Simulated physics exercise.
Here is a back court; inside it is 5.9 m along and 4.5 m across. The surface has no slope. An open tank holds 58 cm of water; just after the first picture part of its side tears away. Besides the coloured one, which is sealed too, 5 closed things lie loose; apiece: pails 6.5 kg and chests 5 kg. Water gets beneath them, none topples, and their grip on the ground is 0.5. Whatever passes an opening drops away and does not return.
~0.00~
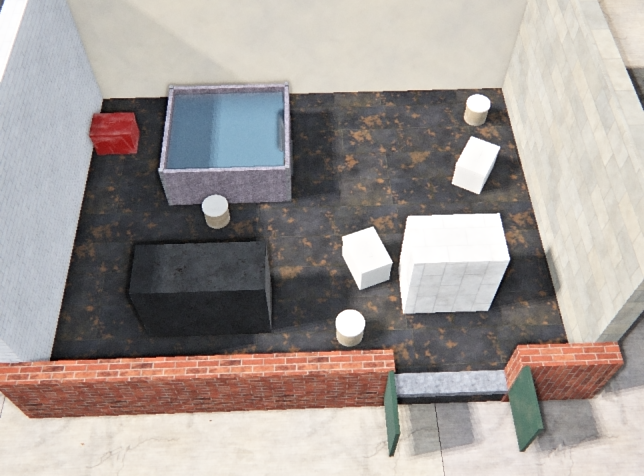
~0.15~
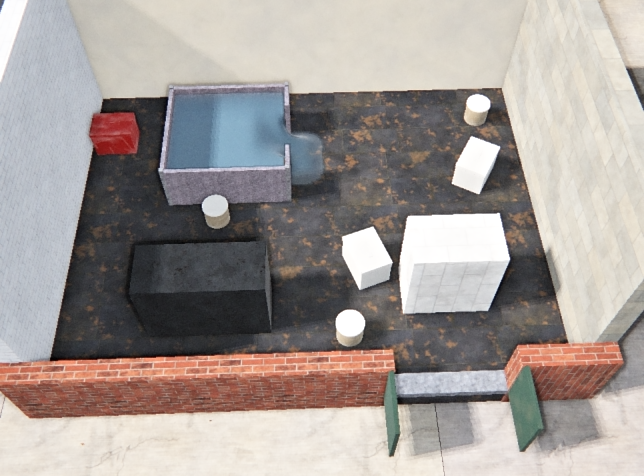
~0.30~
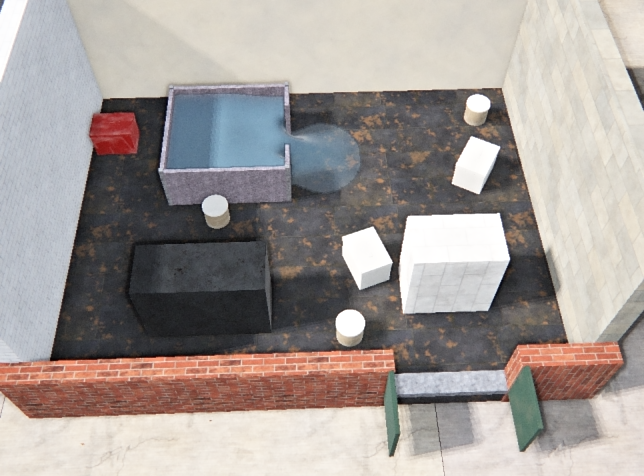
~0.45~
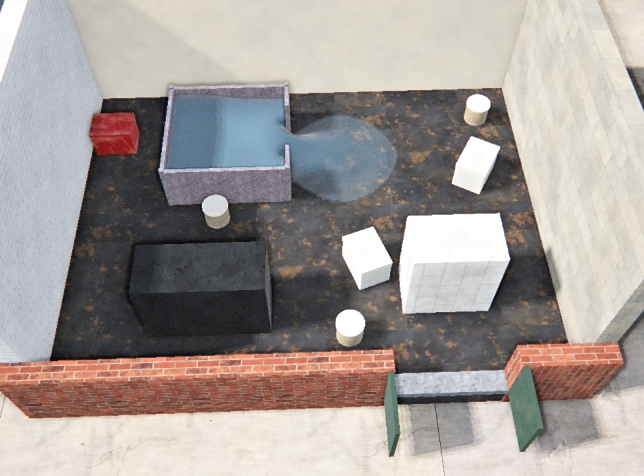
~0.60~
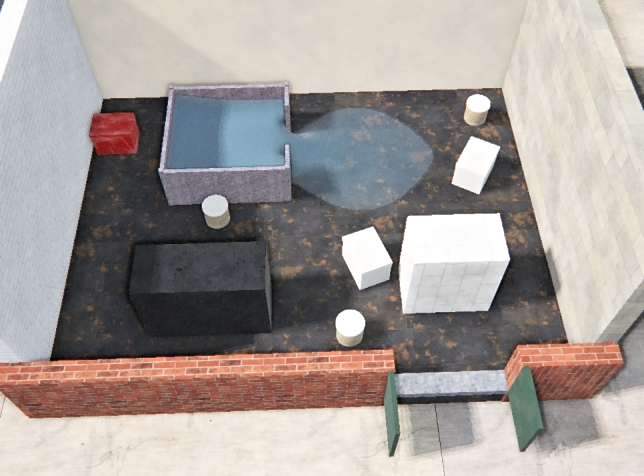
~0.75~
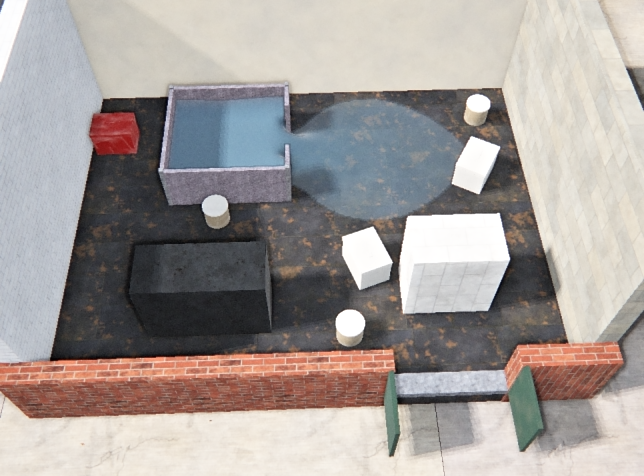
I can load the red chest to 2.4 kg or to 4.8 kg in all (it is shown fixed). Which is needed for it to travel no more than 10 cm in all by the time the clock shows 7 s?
I expect that the lower weight is enough.
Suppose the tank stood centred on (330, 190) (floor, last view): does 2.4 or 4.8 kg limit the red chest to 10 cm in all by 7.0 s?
In that case neither weight holds it.
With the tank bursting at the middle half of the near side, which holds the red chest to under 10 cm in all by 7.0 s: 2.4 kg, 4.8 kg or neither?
Then neither load is enough.
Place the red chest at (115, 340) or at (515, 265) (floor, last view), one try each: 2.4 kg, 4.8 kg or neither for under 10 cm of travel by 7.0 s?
In turn: Either load holds; neither is enough.
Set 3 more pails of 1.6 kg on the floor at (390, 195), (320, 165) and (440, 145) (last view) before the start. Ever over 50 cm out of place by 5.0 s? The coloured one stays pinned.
In turn: Past it, past it, over.
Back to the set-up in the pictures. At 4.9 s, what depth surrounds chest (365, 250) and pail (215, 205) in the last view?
Roughly 2 and 0 cm.
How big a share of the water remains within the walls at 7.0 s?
About 94 per cent.
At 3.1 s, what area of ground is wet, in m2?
About 13 m2.
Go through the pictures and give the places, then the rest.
The first picture shows the red chest at (111, 124), on the bottom; 2.1 m2 under water; 0 of 6 have shifted.
The second picture shows the red chest at (111, 124) rests on the ground; 2.5 m2 under water; 0 of 6 have shifted.
The third picture shows the red chest at (111, 124), on the bottom; water covers 3.1 m2; 0 of 6 have shifted.
The fourth picture shows the red chest at (111, 124) rests on the ground; water covers 3.8 m2; 0 of 6 have shifted.
The fifth picture shows the red chest at (111, 124), on the bottom; water covers 4.8 m2; 0 of 6 have shifted.
The sixth picture shows the red chest at (111, 124), on the bottom; water covers 6.0 m2; 0 of 6 have shifted.
After 1.4 s the red chest would be 0 cm from its start with 2.4 kg and 0 cm from its start with 4.8 kg; 0 cm of water round it then.
After 3.1 s the red chest would be 0 cm from its start with 2.4 kg and 0 cm from its start with 4.8 kg; 0 cm of water round it then.
After 4.9 s the red chest would be 0 cm from its start with 2.4 kg and 0 cm from its start with 4.8 kg; 0 cm of water round it then.
After 7.0 s the red chest would be 0 cm from its start with 2.4 kg and 0 cm from its start with 4.8 kg; 0 cm of water round it then.
